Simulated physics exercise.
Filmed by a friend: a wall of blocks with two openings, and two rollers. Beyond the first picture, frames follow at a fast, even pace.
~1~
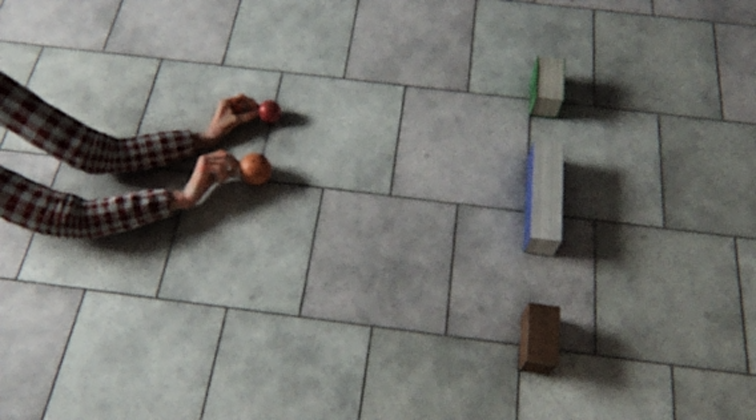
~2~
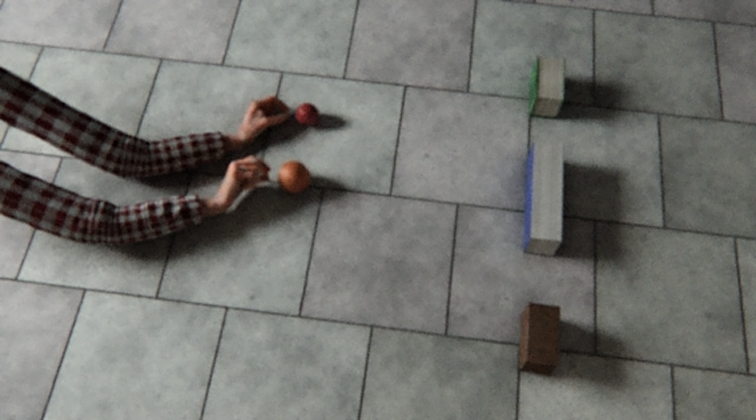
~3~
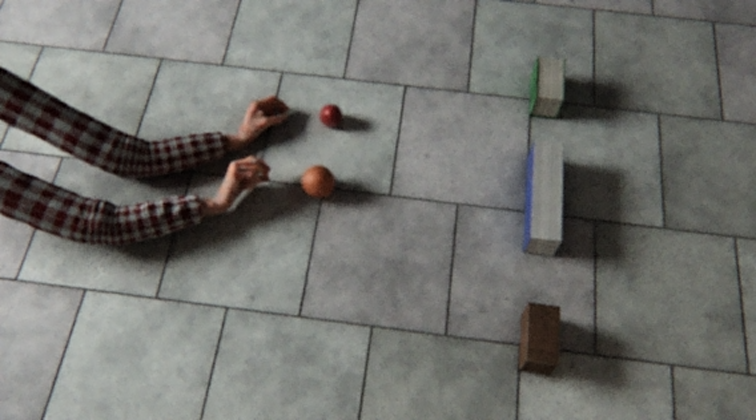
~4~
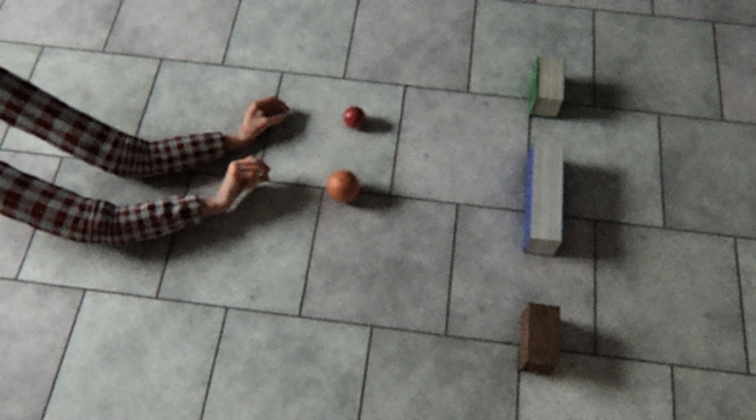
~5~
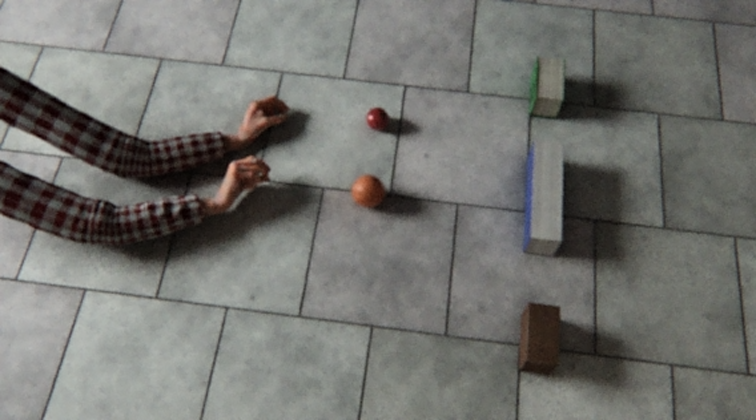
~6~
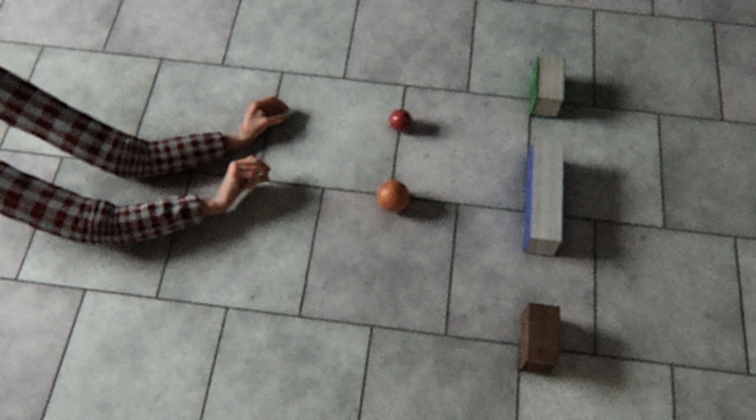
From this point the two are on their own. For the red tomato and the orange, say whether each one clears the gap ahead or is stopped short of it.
In the end the red tomato goes through; the orange is blocked.
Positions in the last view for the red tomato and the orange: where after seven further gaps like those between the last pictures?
Around (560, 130), and around (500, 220).
Then, 0.50 s past the last view, red tomato heading on near (591, 133); orange coming back near (502, 223).
Finally, the red tomato rolls through; the orange bounces off, near (481, 239).
